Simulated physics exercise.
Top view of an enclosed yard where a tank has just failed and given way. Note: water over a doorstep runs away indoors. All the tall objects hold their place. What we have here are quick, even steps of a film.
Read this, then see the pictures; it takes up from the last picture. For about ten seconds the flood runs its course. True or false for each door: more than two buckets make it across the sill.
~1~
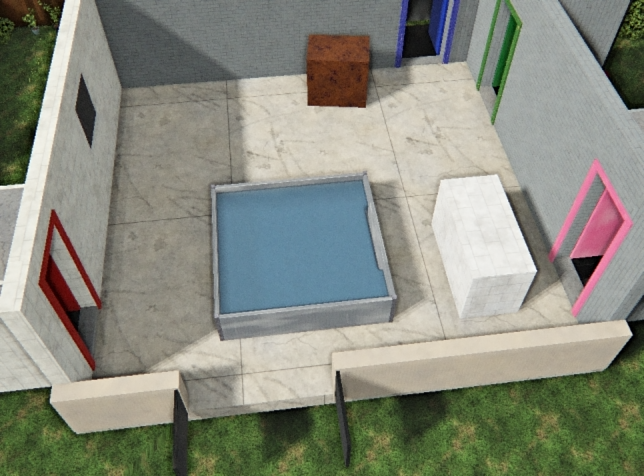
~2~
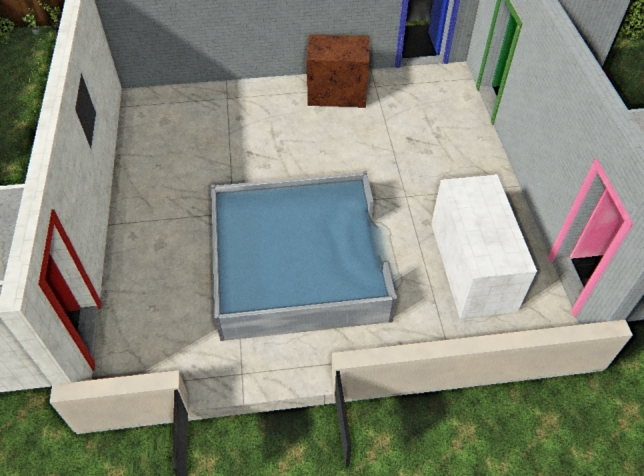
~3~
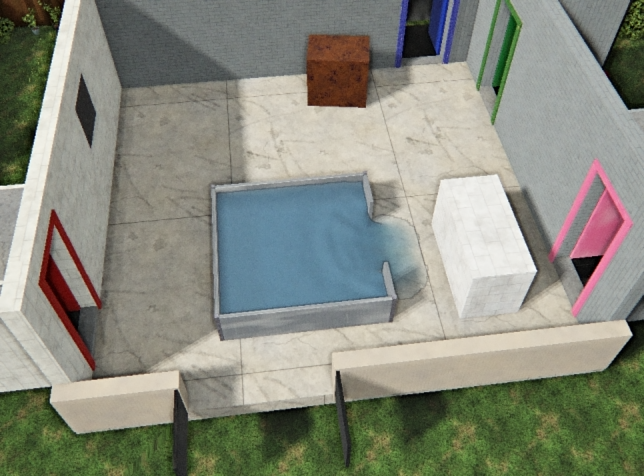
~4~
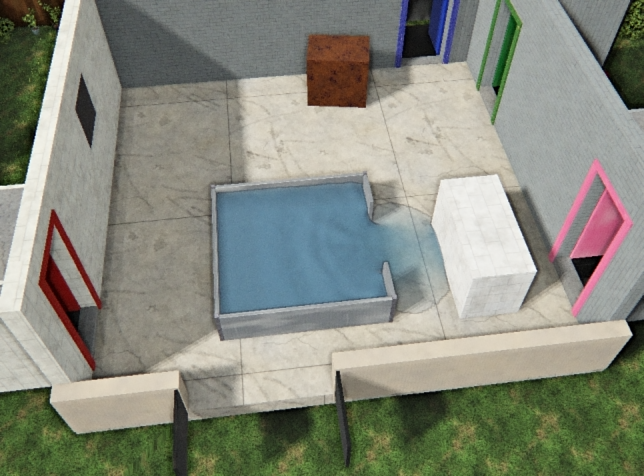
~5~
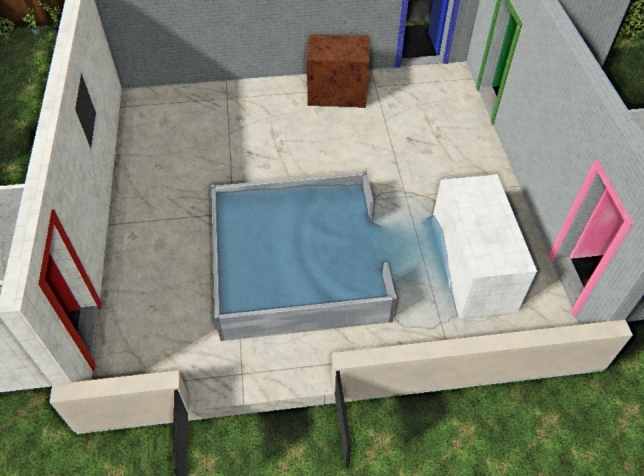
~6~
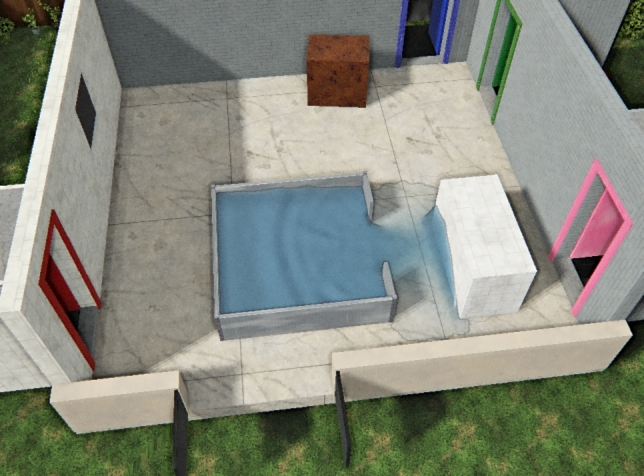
Green door: False; pink door: False; blue door: True; red door: False.
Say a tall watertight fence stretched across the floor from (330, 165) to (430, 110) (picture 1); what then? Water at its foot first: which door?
It is the green door.
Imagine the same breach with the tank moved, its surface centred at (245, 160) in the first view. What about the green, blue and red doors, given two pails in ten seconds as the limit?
Going door by door, the green door breaks the limit, then the blue door breaks the limit, then the red door comes in under.
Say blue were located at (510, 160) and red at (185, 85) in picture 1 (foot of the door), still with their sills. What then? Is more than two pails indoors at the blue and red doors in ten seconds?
Result - blue: Crosses the limit; red: Remains below the limit.
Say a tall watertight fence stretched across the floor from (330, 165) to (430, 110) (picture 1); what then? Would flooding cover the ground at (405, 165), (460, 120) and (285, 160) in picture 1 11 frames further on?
Taking the points in the order given, they are inundated, inundated and high and dry.
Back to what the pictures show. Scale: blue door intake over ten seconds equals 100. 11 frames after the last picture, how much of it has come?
Around 0 in a hundred.
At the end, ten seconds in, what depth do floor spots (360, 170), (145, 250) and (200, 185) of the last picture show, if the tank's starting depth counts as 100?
In order: About 6, 4 and 4 in a hundred.
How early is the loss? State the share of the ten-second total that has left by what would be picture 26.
Around 5 per cent.
A moment on, water covers 15 % of the floor; the green door not reached, the pink door not reached, the blue door not reached, the red door not reached.
Next, water covers 35 % of the floor; the green door wet at the sill, nothing in, the pink door not reached, the blue door not reached, the red door not reached.
Then, water covers 55 % of the floor; the green door wet at the sill, nothing in, the pink door wet at the sill, nothing in, the blue door under two buckets in, the red door not reached.
Later, water covers 75 % of the floor; the green door wet at the sill, nothing in, the pink door wet at the sill, nothing in, the blue door far over two buckets in, the red door wet at the sill, nothing in.
In the end, water covers 95 % of the floor; the green door wet at the sill, nothing in, the pink door wet at the sill, nothing in, the blue door far over two buckets in, the red door wet at the sill, nothing in.
